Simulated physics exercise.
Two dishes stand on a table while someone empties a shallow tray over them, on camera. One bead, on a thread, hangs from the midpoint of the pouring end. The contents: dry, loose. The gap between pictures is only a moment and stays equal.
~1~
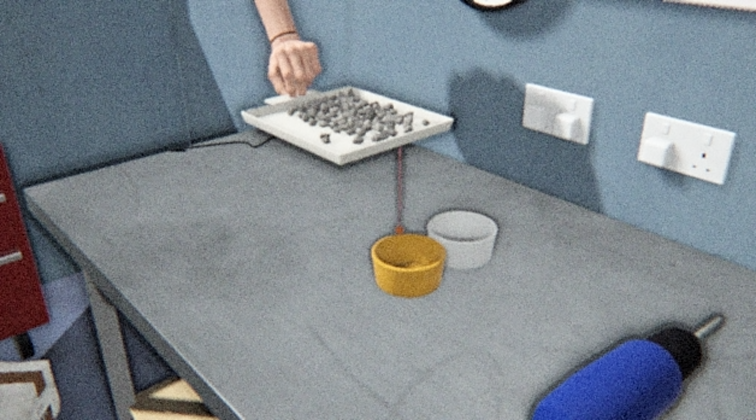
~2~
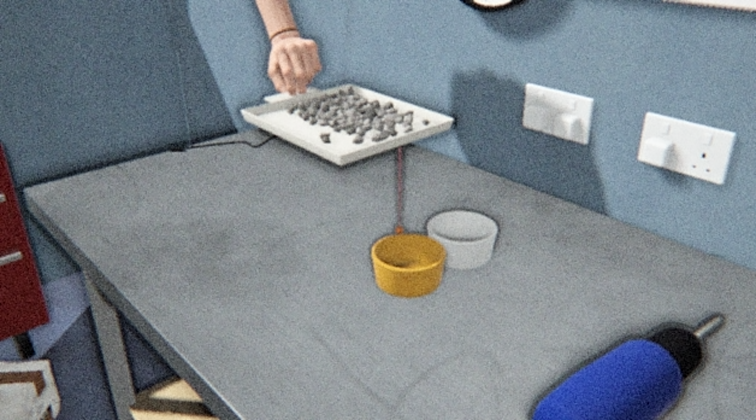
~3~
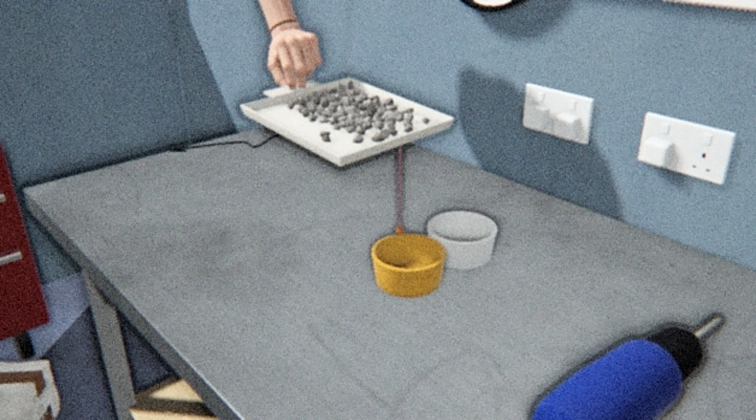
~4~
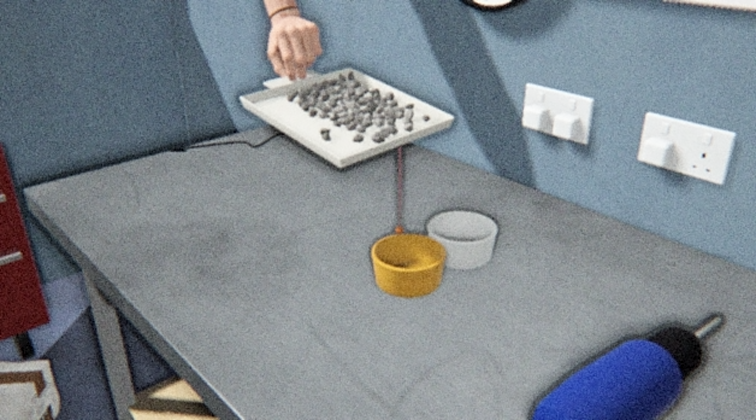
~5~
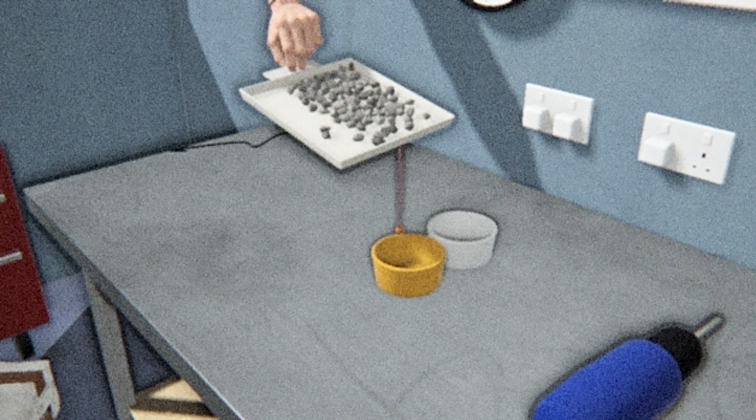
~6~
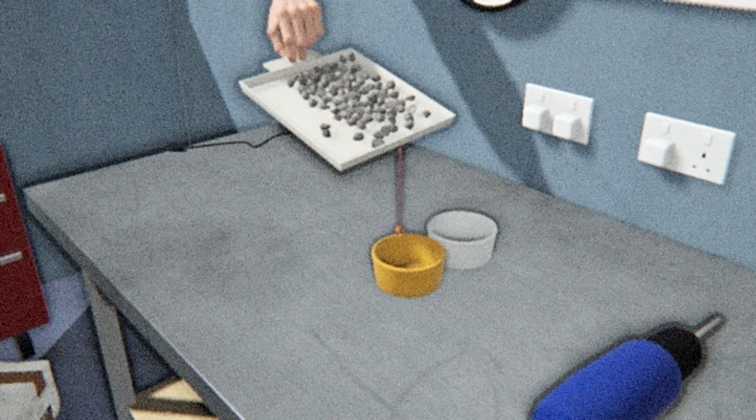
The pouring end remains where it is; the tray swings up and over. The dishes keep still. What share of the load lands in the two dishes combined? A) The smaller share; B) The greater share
A, the smaller share.
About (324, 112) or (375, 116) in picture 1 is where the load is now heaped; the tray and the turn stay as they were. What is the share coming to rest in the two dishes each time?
It comes to about 30 per cent the first time and about 30 per cent the second.
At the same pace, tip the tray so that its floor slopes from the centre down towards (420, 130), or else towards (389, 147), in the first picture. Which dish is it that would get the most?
Result, try one: Dish at right; try two: Dish at left.
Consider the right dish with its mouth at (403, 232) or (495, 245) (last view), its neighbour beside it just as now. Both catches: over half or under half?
Well, it comes to a lesser portion at first and a lesser portion after that.
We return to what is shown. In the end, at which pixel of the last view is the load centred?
Around (378, 299), give or take.
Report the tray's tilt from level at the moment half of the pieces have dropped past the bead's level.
Tilt: Around 95 degrees.
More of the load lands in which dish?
It is the left one.
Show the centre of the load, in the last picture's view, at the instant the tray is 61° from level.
Near the pixel (370, 133).
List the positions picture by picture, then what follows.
In the first picture, corners of the pouring end (340, 153) and (449, 119), level; middle of the load (356, 117), bits of gravel; left dish (434, 277); right dish (487, 250); bead on its thread (400, 230).
In the second picture, corners of the pouring end (340, 154) and (449, 119), level; middle of the load (356, 116).
In the third picture, corners of the pouring end (341, 155) and (450, 118), tipped barely, lowest at the left corner; middle of the load (356, 112).
In the fourth picture, corners of the pouring end (341, 157) and (450, 117), tipped a little, lowest at the left corner; middle of the load (356, 107).
In the fifth picture, corners of the pouring end (341, 159) and (451, 116), tipped a little, lowest at the left corner; middle of the load (356, 102).
In the sixth picture, corners of the pouring end (341, 161) and (451, 115), tipped clearly, lowest at the left corner; middle of the load (357, 97); left dish (434, 277); right dish (487, 250).
Just after the last frame, tray tipped steeply; almost all on the tray; just a few in the left dish; about a tenth in the air.
A moment on, tray tipped right over; about a tenth on the tray; roughly a quarter in the left dish; roughly half outside both; roughly a quarter in the air.
Further on, tray tipped past a quarter turn; roughly a quarter in the left dish; the larger part outside both.
When it is over, tray tipped past a quarter turn; roughly a quarter in the left dish; not one in the right dish; the larger part outside both.
